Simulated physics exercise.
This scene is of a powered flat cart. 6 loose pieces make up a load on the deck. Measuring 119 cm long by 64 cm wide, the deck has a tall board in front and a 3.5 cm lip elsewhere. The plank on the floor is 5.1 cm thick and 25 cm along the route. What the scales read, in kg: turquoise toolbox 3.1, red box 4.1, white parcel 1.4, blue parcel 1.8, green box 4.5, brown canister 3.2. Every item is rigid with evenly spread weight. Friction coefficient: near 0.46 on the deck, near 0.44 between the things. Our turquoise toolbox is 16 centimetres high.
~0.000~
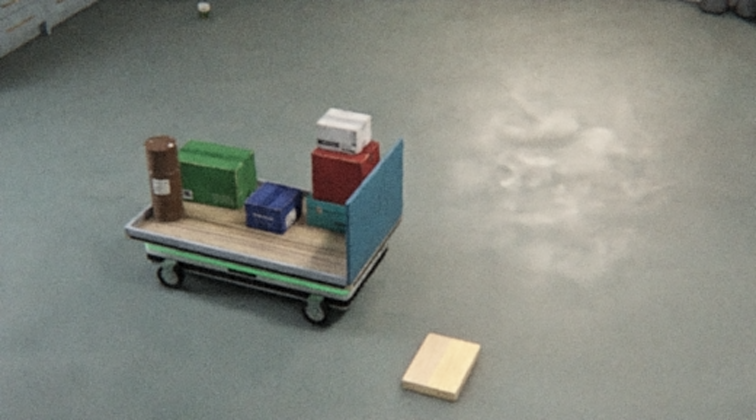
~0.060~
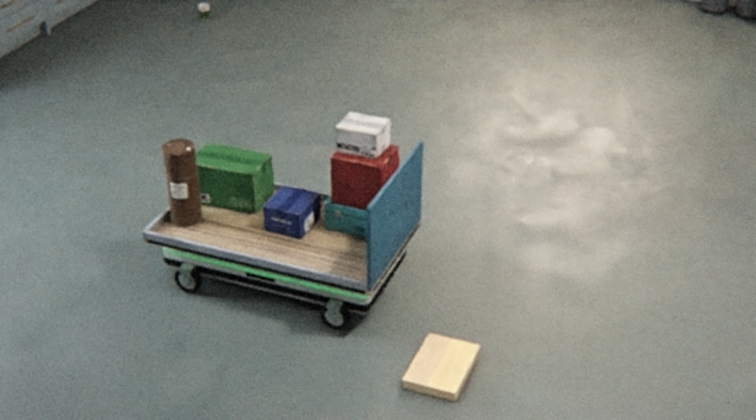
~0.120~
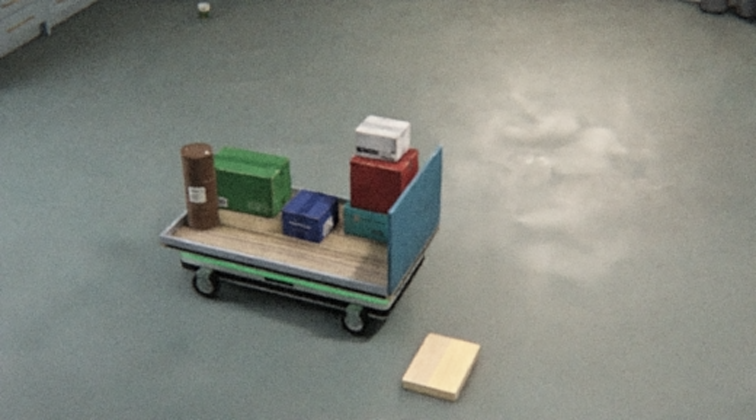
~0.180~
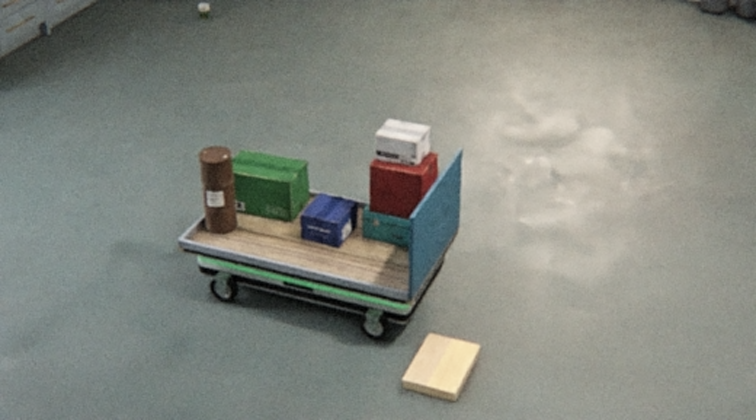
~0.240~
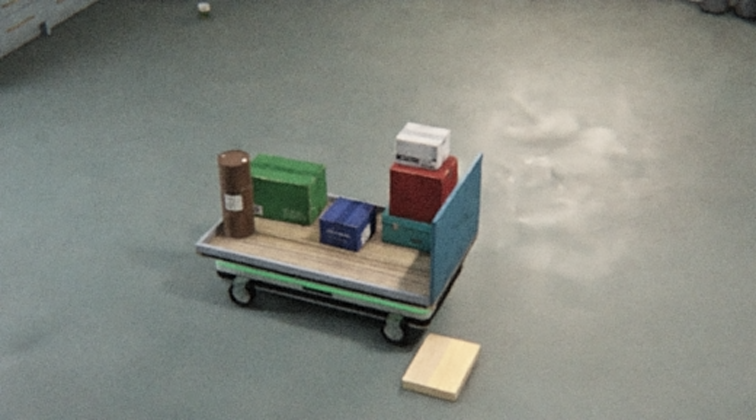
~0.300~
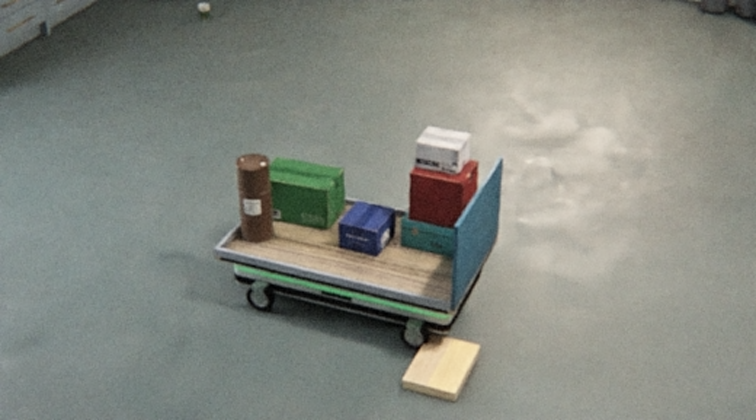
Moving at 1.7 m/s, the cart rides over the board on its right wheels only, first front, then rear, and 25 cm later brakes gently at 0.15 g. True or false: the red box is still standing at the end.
True.
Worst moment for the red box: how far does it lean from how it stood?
Roughly 12 degrees.
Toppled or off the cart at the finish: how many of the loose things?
So, 1 in all.
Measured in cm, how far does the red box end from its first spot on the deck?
It ends up around 10 cm from its start.
After 0.60 s, cart 102 cm along; red box moved 10 cm near (540, 200); white parcel moved 11 cm; blue parcel moved 2 cm.
After 1.10 s, cart 187 cm along; red box moved 9 cm near (723, 238); brown canister 25° off upright; white parcel moved 11 cm.
In the end (2.7 s), toppled on the deck, brown canister; not toppled but over 10 cm from the start, white parcel; the other 4 under 10 cm from the start.
